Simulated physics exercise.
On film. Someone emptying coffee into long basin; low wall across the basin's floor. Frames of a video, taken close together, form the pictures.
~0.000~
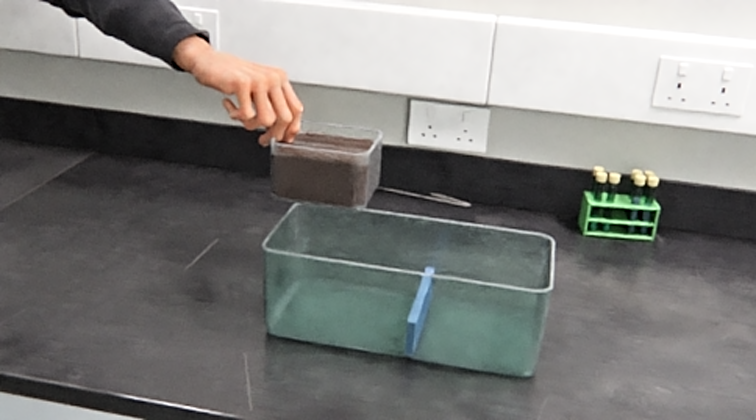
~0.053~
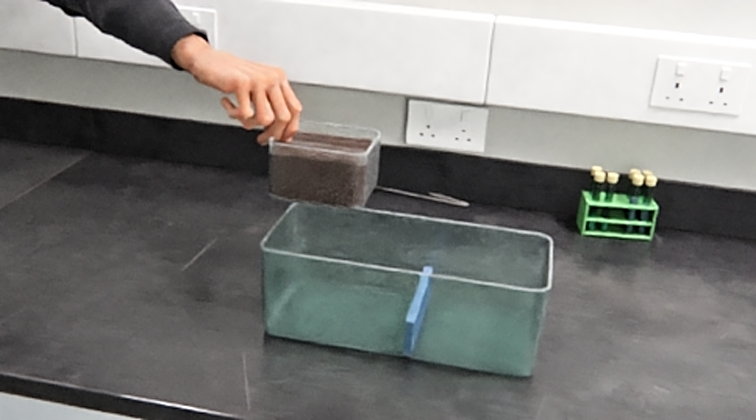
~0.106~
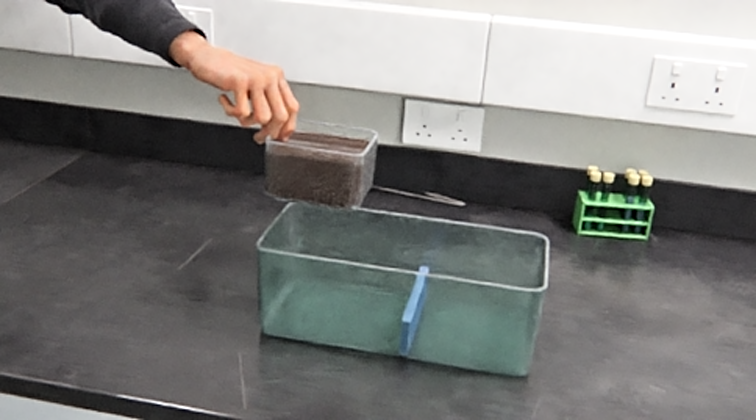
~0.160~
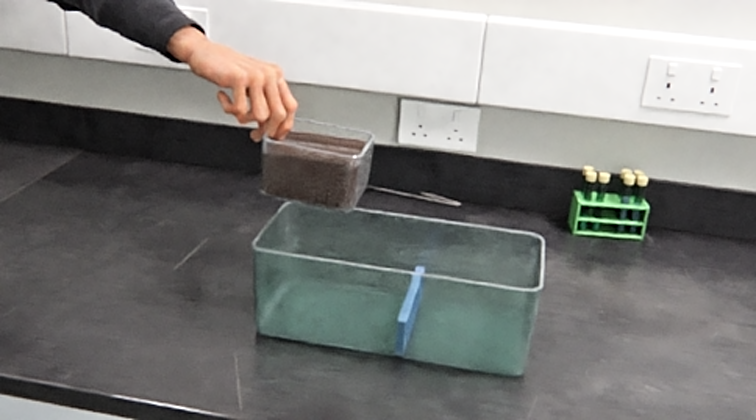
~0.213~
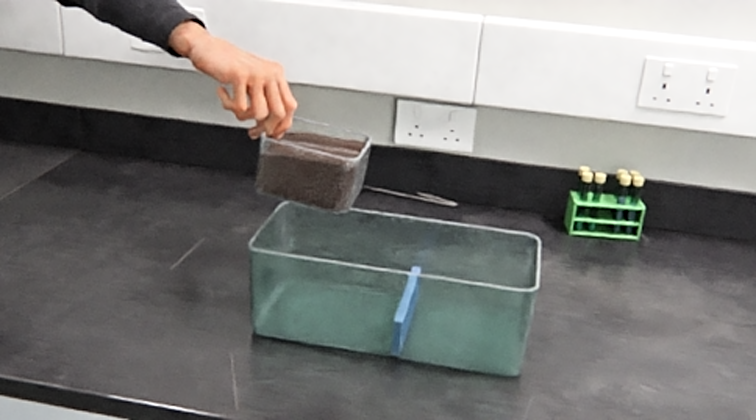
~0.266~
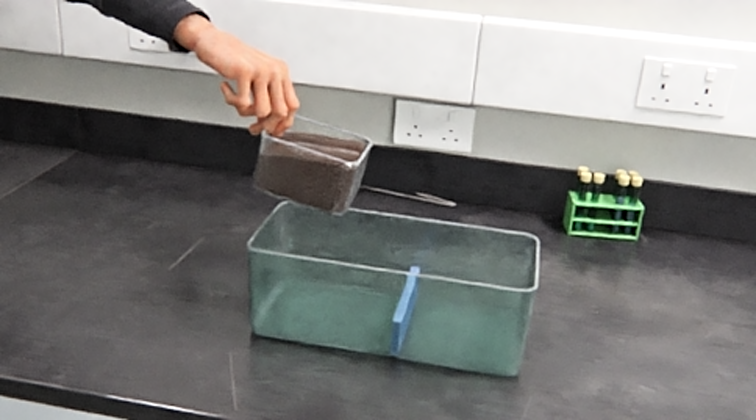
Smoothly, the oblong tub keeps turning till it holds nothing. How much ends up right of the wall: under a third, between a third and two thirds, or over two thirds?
The share right of the wall ends up within a third to two thirds.
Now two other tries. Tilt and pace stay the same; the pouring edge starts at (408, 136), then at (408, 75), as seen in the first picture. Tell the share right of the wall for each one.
Close to 75 in a hundred, and close to 75 in a hundred.
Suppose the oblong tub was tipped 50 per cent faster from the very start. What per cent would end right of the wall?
Close to 30 in a hundred.
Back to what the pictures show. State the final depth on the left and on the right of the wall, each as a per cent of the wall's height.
Once still, it is 30 % on the left and 30 % on the right.
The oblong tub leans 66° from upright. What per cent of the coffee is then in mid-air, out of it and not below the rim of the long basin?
Near 25 parts in a hundred.
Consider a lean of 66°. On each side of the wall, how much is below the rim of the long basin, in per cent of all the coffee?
Left: 10 %; right: 10 %.
By 0.74 s the tilt is 66° and 52 per cent is still to pour, 11 is left of the wall and 12 right of it.
By 1.08 s the tilt is 104° and 9 per cent is still to pour, 45 is left of the wall and 43 right of it.
By 1.44 s the tilt is 114° and 0 per cent is still to pour, 57 is left of the wall and 43 right of it.
By 1.83 s the tilt is 114° and 0 per cent is still to pour, 57 is left of the wall and 43 right of it.
At rest 57 per cent lies left of the wall, 43 right of it and 1 outside.
